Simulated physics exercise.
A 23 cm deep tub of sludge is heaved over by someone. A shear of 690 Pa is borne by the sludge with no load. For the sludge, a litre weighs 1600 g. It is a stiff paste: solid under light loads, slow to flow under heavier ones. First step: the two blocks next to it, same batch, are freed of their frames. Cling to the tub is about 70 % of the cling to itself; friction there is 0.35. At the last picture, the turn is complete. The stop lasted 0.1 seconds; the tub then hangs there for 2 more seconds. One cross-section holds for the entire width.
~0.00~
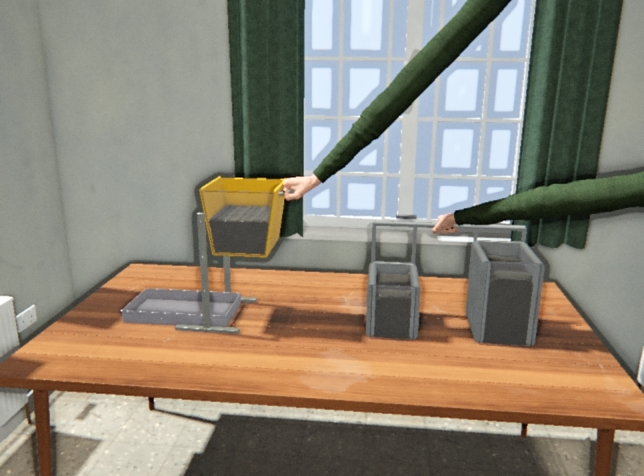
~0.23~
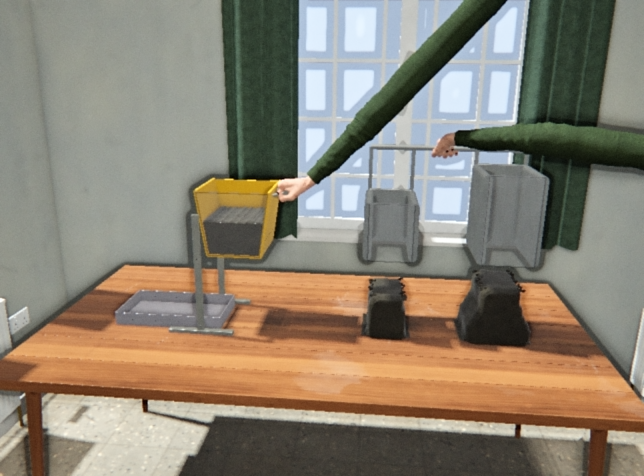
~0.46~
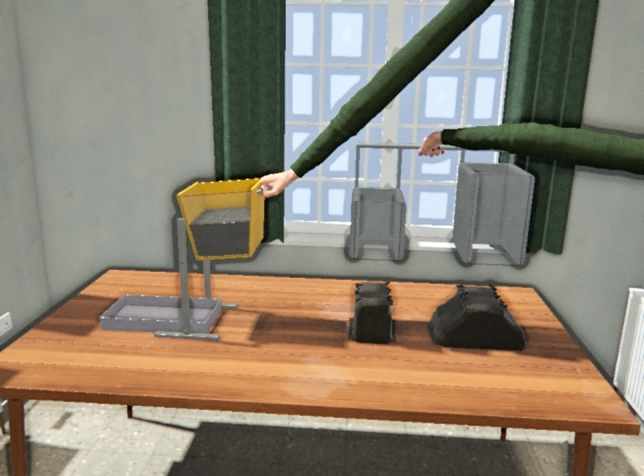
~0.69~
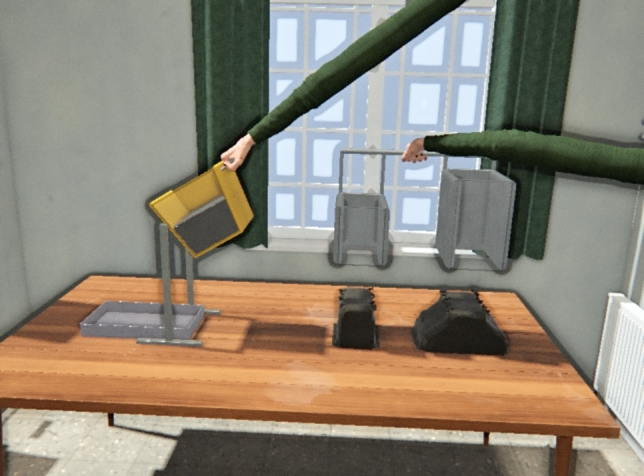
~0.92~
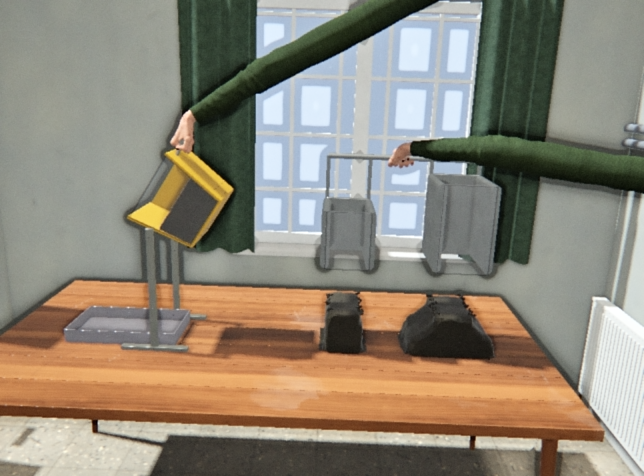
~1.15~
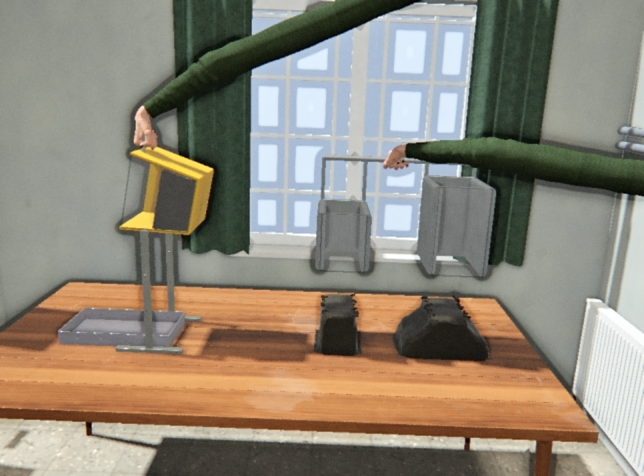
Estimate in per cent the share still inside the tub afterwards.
I would say about 100 percent.
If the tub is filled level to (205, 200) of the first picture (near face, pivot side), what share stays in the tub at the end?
It would be close to 80 percent.
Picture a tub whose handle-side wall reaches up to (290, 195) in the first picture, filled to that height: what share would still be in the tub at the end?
Then near 100 % stays in the tub.
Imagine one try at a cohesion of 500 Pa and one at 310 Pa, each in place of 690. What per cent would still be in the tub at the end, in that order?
Roughly 100 % followed by roughly 80 %.
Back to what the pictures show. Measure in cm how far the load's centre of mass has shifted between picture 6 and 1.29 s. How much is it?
Some 0 cm.
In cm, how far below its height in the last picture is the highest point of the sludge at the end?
1 cm.
By 1.29 s, the tub is at 79 degrees and holds 100 %.
By 1.46 s, the tub is at 79 degrees and holds 100 %.
By 1.63 s, the tub is at 79 degrees and holds 100 %.
By 1.80 s, the tub is at 79 degrees and holds 100 %.
By 3.15 s, at the end, the tub is at 79 degrees and holds 100 %.
